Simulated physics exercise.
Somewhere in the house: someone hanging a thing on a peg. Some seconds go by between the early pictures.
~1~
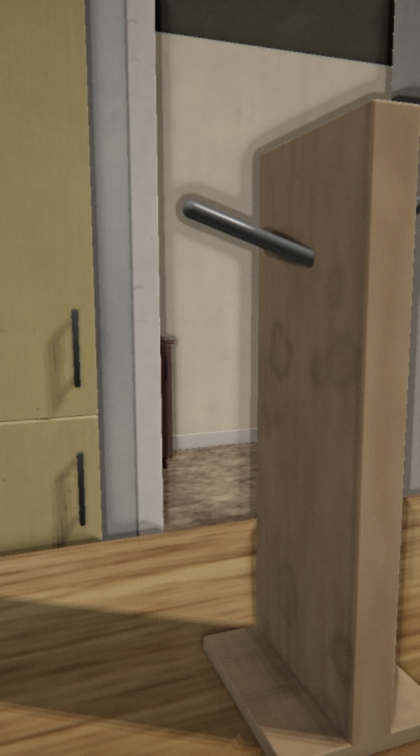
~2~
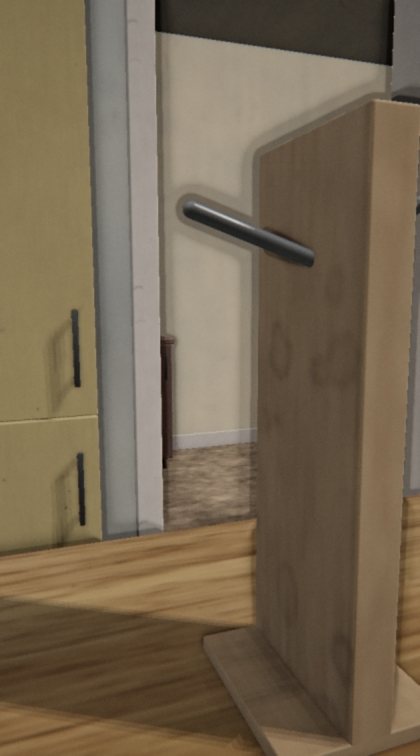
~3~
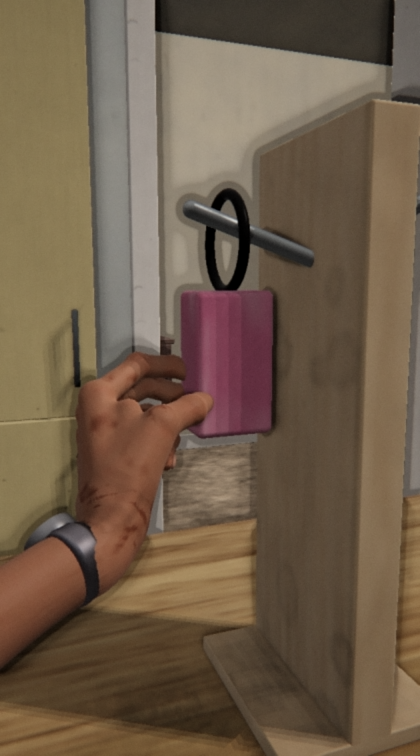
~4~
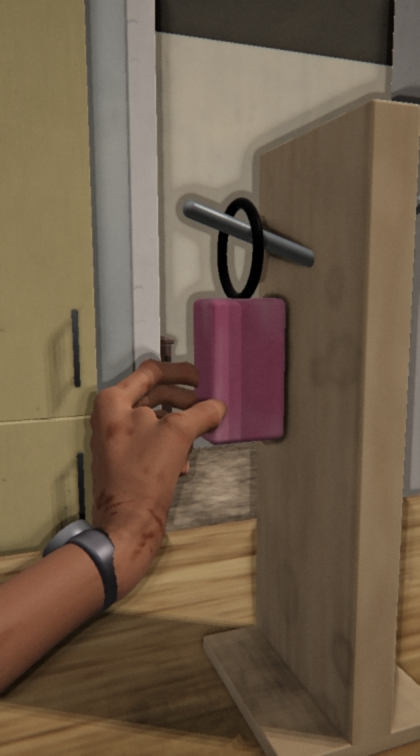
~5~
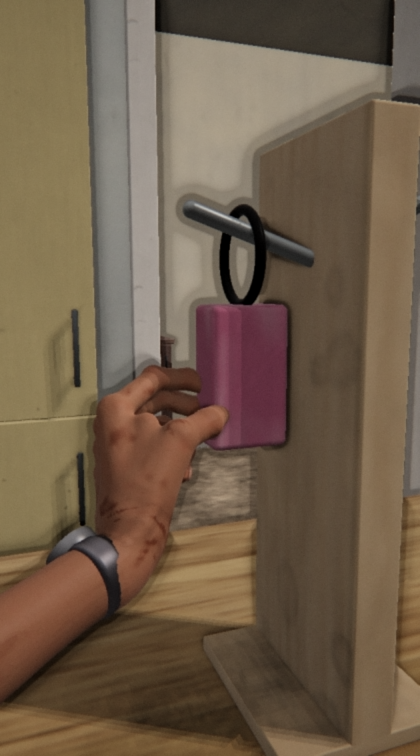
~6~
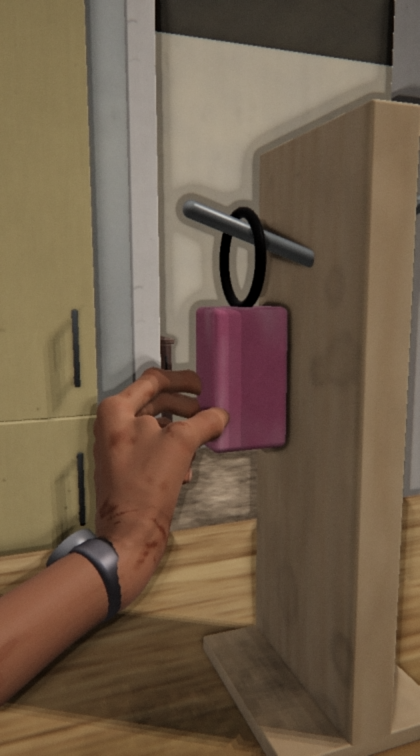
A hand brings in a pink pouch and lowers its black ring onto the peg.
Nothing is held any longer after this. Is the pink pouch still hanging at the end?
Yes.
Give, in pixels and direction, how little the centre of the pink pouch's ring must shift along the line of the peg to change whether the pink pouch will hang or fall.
Move it 56 pixels left.
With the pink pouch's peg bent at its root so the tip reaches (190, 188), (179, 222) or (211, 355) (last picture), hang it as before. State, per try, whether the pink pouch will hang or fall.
Lab note - try 1: It is held; try 2: It is held; try 3: It is not held.
Then, 0.36 s on from there, pink pouch moving near (258, 337).
In the end, the pink pouch stays on its peg, near (273, 343).
